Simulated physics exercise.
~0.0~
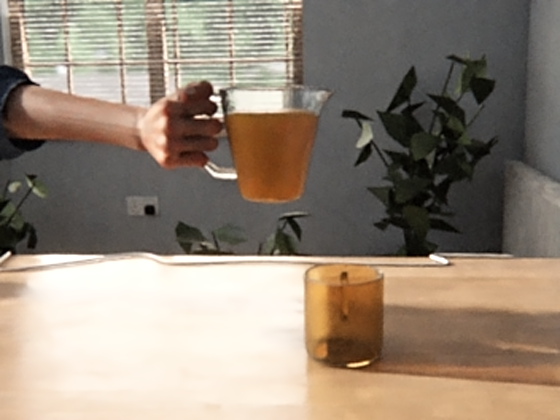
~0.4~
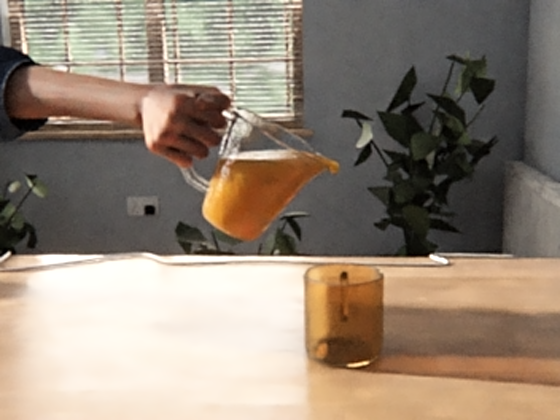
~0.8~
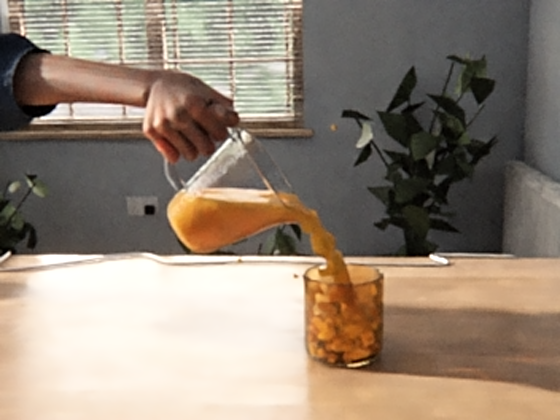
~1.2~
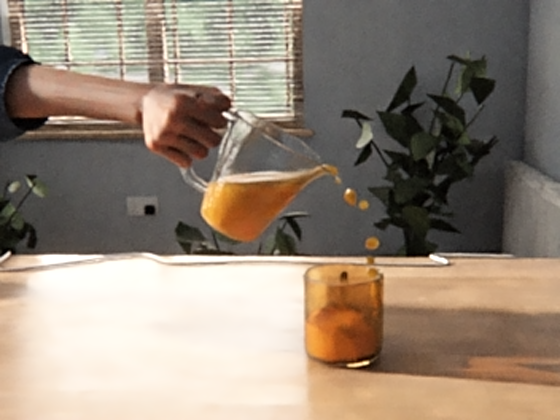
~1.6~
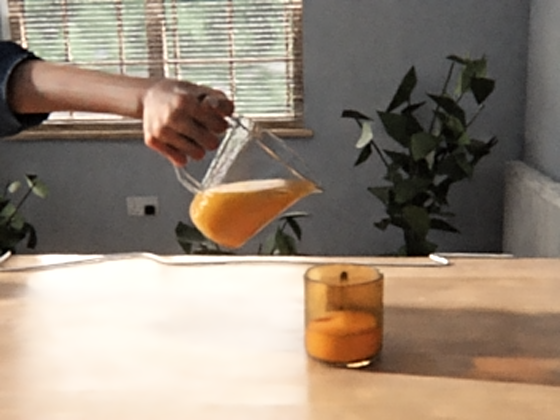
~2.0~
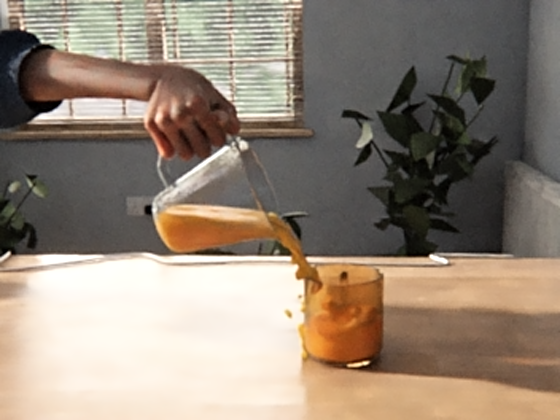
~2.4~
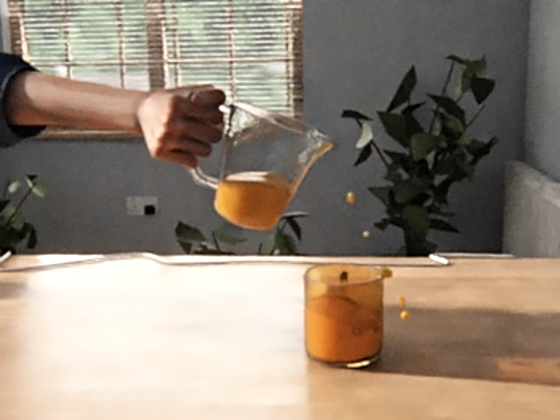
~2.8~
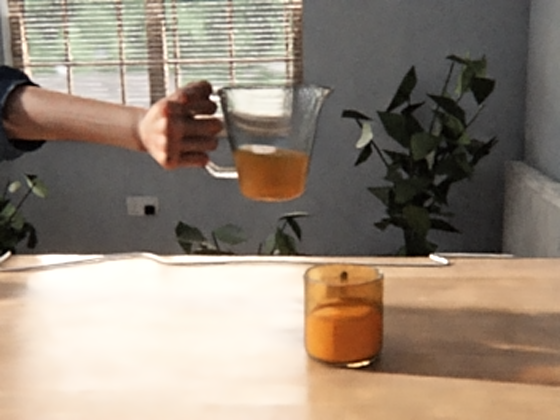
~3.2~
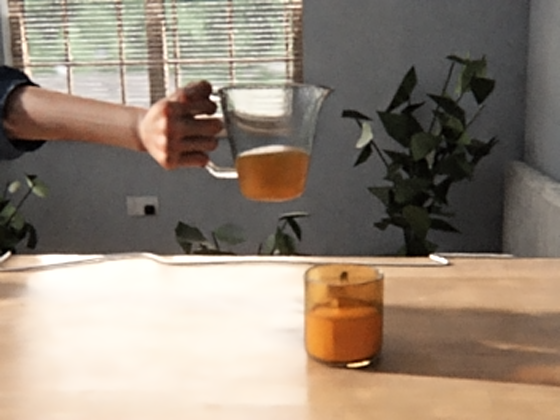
At a wooden table, a hand pours orange juice twice from a jug, partly filling a mug.
